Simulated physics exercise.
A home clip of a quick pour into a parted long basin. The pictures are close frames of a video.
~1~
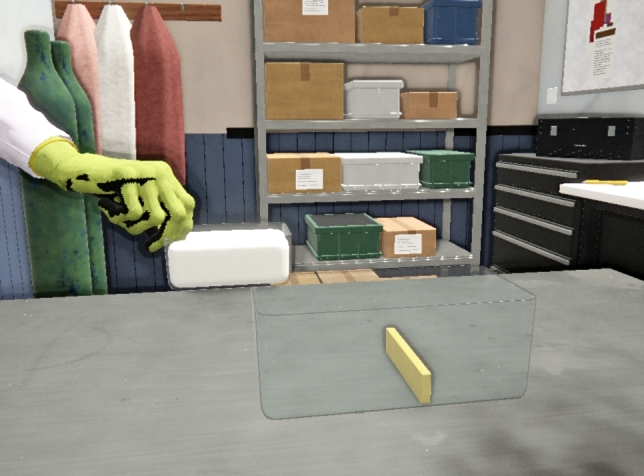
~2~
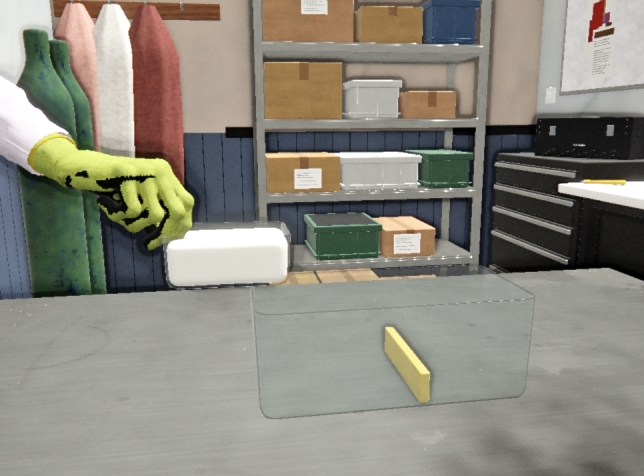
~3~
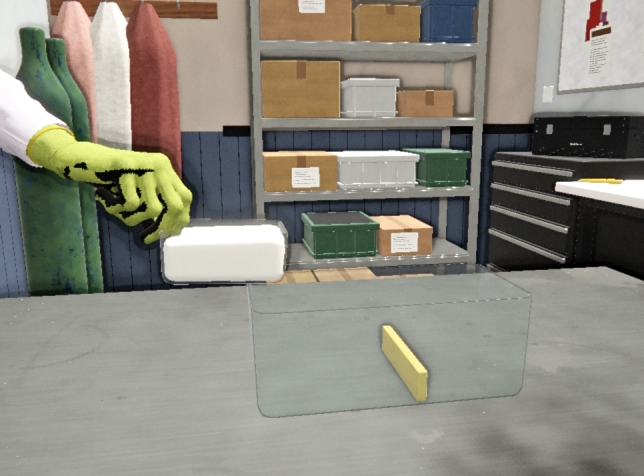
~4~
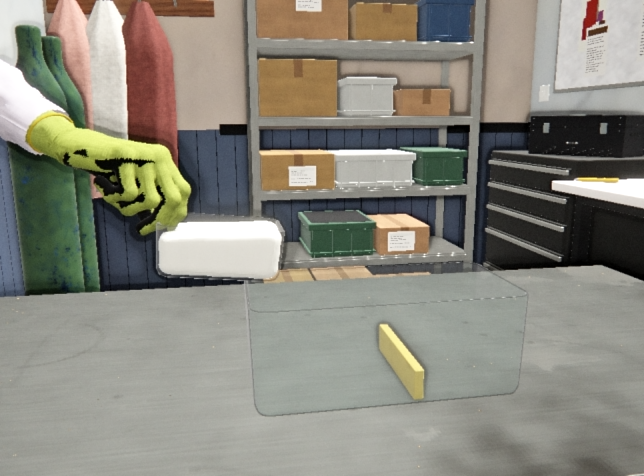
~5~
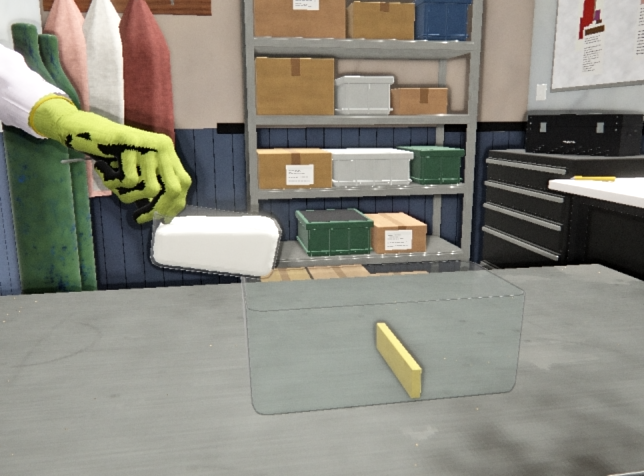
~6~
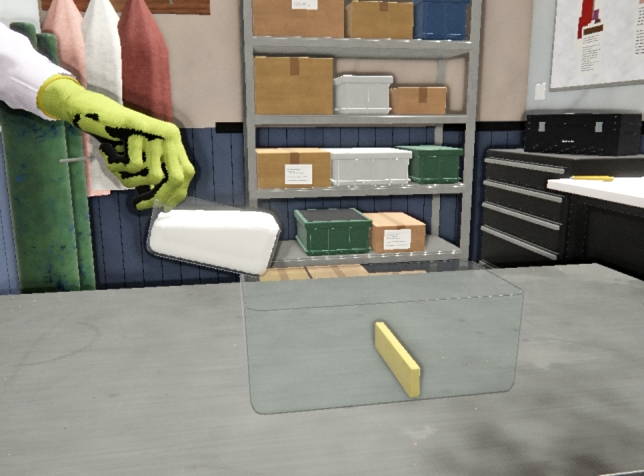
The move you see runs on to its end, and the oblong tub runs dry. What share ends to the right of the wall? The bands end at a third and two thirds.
In the end not even a third is right of the wall.
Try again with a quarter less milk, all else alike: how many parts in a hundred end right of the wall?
About 10 per cent.
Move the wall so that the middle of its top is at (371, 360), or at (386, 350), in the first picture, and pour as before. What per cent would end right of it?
In turn 60 and 30 in a hundred.
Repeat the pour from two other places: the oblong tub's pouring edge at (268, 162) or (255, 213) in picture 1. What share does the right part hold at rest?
First some 10, then 10 per cent.
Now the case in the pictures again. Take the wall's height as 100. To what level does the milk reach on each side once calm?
Some 50 per cent left and 10 right.
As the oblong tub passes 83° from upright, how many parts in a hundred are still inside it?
About 30 per cent.
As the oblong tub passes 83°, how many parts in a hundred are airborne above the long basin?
Near 45 %.
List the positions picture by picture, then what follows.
In the first frame, it leans 0°; its right rim is at (287, 231); the milk meets the walls at (171, 240) and (285, 236); the long basin's rim runs from (254, 296) to (508, 282); the wall's top is at (406, 350).
In the second frame, it leans 1°; its right rim is at (286, 230); the milk meets the walls at (170, 239) and (284, 235).
In the third frame, it leans 3°; its right rim is at (283, 229); the milk meets the walls at (167, 236) and (281, 232).
In the fourth frame, it leans 6°; its right rim is at (280, 228); the milk meets the walls at (163, 231) and (278, 227).
In the fifth frame, it leans 10°; its right rim is at (277, 227); the milk meets the walls at (159, 225) and (276, 223).
In the sixth frame, it leans 16°; its right rim is at (276, 226); the milk meets the walls at (157, 217) and (276, 220); 1 per cent is over the edge.
A moment on, the oblong tub is tipped on its side and 29 per cent is still to pour, 24 is left of the wall and 0 right of it.
Next, the oblong tub is tipped right over and 1 per cent is still to pour, 90 is left of the wall and 5 right of it.
Then the oblong tub is tipped right over and 0 per cent is still to pour, 90 is left of the wall and 7 right of it.
Later the oblong tub is tipped right over and 0 per cent is still to pour, 89 is left of the wall and 9 right of it.
In the end 88 per cent lies left of the wall, 9 right of it and 2 outside.
